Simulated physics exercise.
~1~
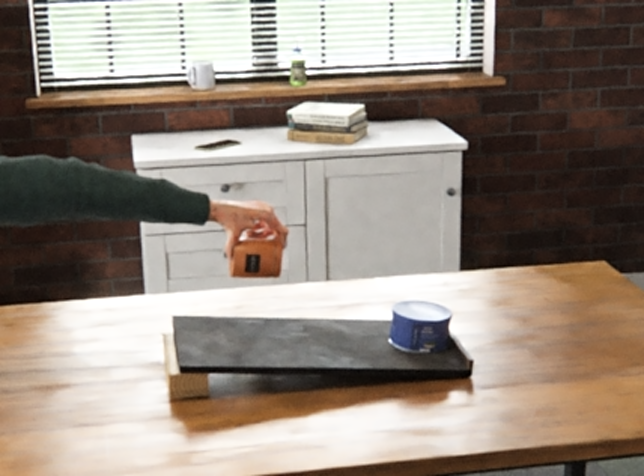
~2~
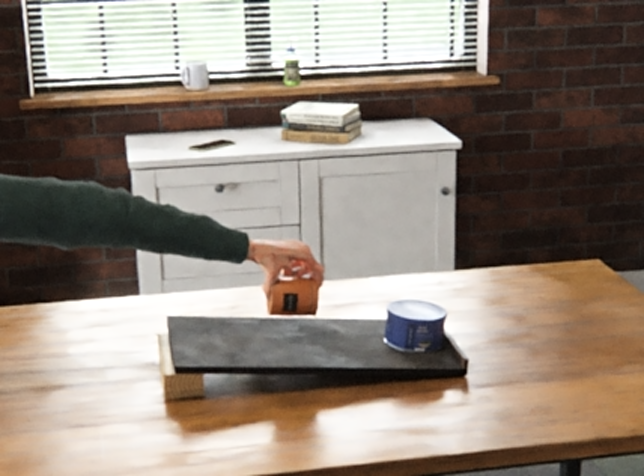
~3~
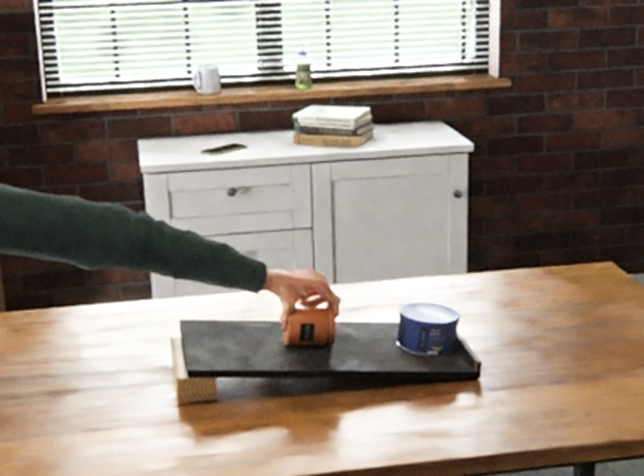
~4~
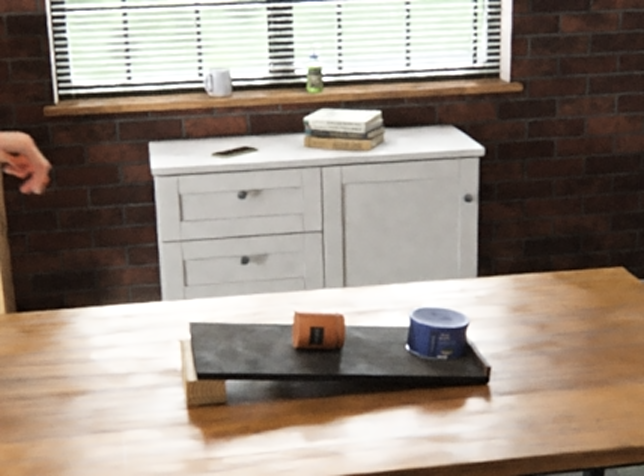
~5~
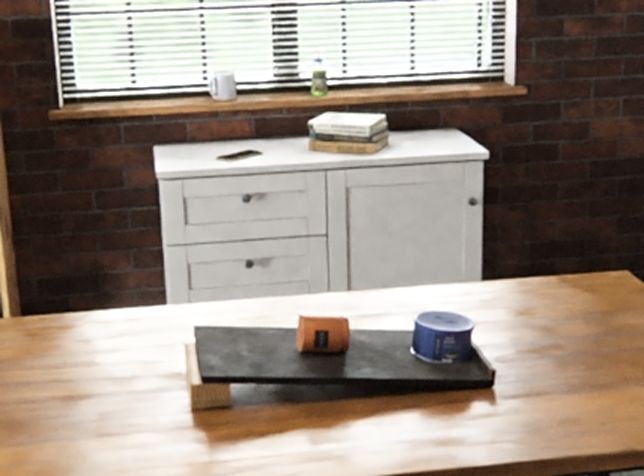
An arm in a dark green sleeve reaches in from the left over a wooden table, seen from the front and slightly above by a gently swaying camera. On the table, a black board slopes down to the right from a wooden block, with a blue tub near its lower end. Behind stand a white cabinet with stacked books and a window in a brick wall. The hand carries an orange jar right and down, laying it on its side mid-board. It lets go and withdraws left. The jar stays where it was placed, and the tub remains still.
